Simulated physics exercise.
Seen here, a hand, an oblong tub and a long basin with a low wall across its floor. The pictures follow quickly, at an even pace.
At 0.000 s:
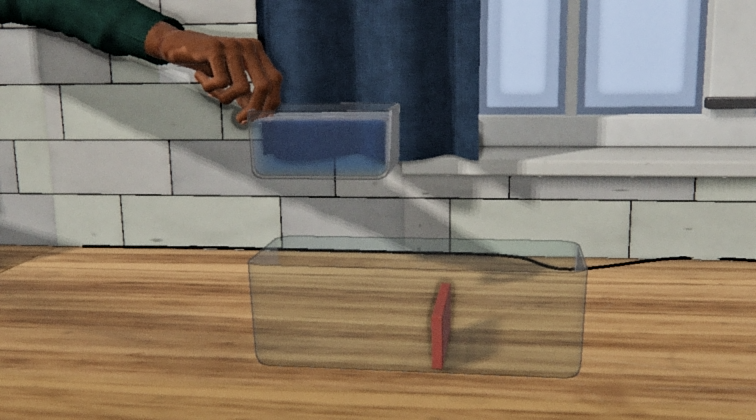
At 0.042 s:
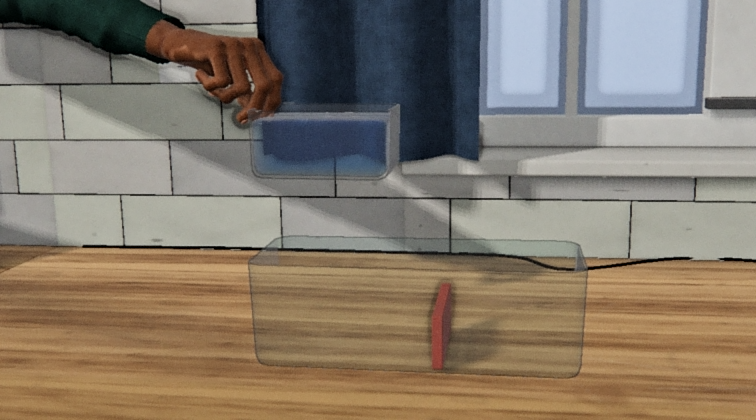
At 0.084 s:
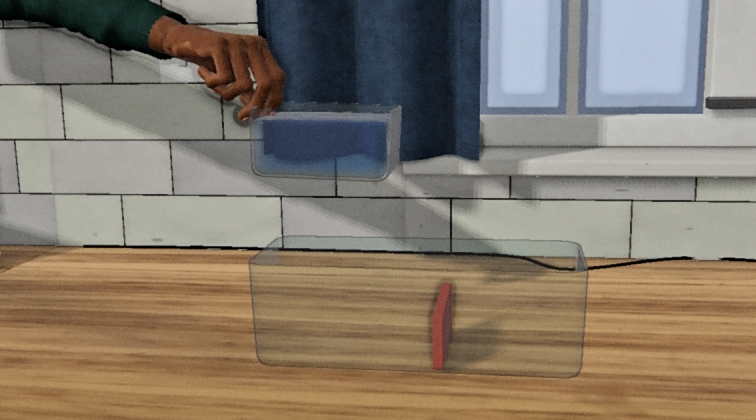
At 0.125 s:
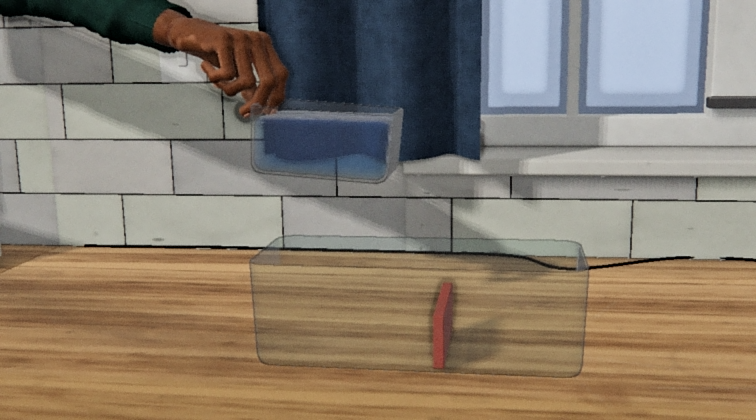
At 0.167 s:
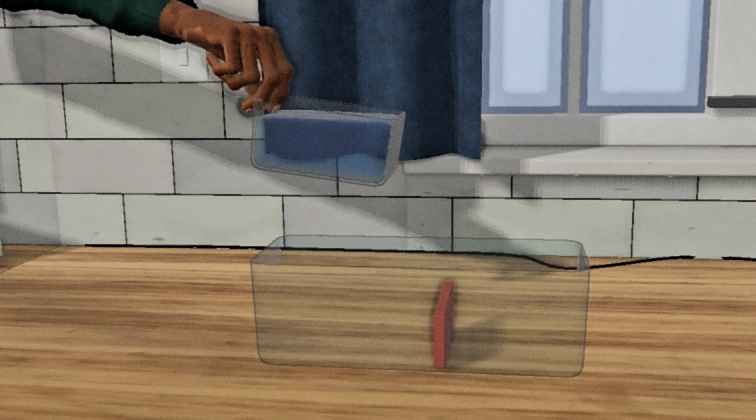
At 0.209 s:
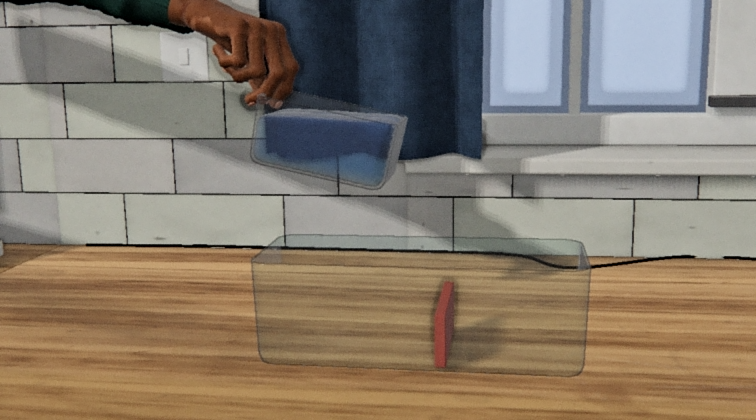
The clip opens on a hand holding a clear oblong tub of blue liquid, almost level, above a long, clear basin with a low red wall on a wooden surface. The hand shifts slightly right, and the tub gradually tilts, its right end dipping modestly while the basin stays still.
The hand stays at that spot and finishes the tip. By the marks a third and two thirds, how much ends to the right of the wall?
In the end between a third and two thirds is right of the wall.
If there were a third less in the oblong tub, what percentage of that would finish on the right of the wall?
About 40 per cent.
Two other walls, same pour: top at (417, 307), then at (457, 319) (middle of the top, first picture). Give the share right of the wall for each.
Roughly 70 per cent, and 45 per cent.
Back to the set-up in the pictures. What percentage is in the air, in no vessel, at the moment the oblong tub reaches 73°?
Roughly 40 in a hundred.
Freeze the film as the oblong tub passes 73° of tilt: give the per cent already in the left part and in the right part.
Near 0 on the left, 20 on the right.
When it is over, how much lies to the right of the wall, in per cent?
About 55 per cent.
A moment on, the oblong tub is tipped part way and 39 per cent is still to pour, 2 is left of the wall and 18 right of it.
Next, the oblong tub is tipped right over and 6 per cent is still to pour, 25 is left of the wall and 57 right of it.
Then the oblong tub is tipped right over and 0 per cent is still to pour, 35 is left of the wall and 57 right of it.
Later the oblong tub is tipped right over and 0 per cent is still to pour, 35 is left of the wall and 57 right of it.
In the end 35 per cent lies left of the wall, 57 right of it and 8 outside.
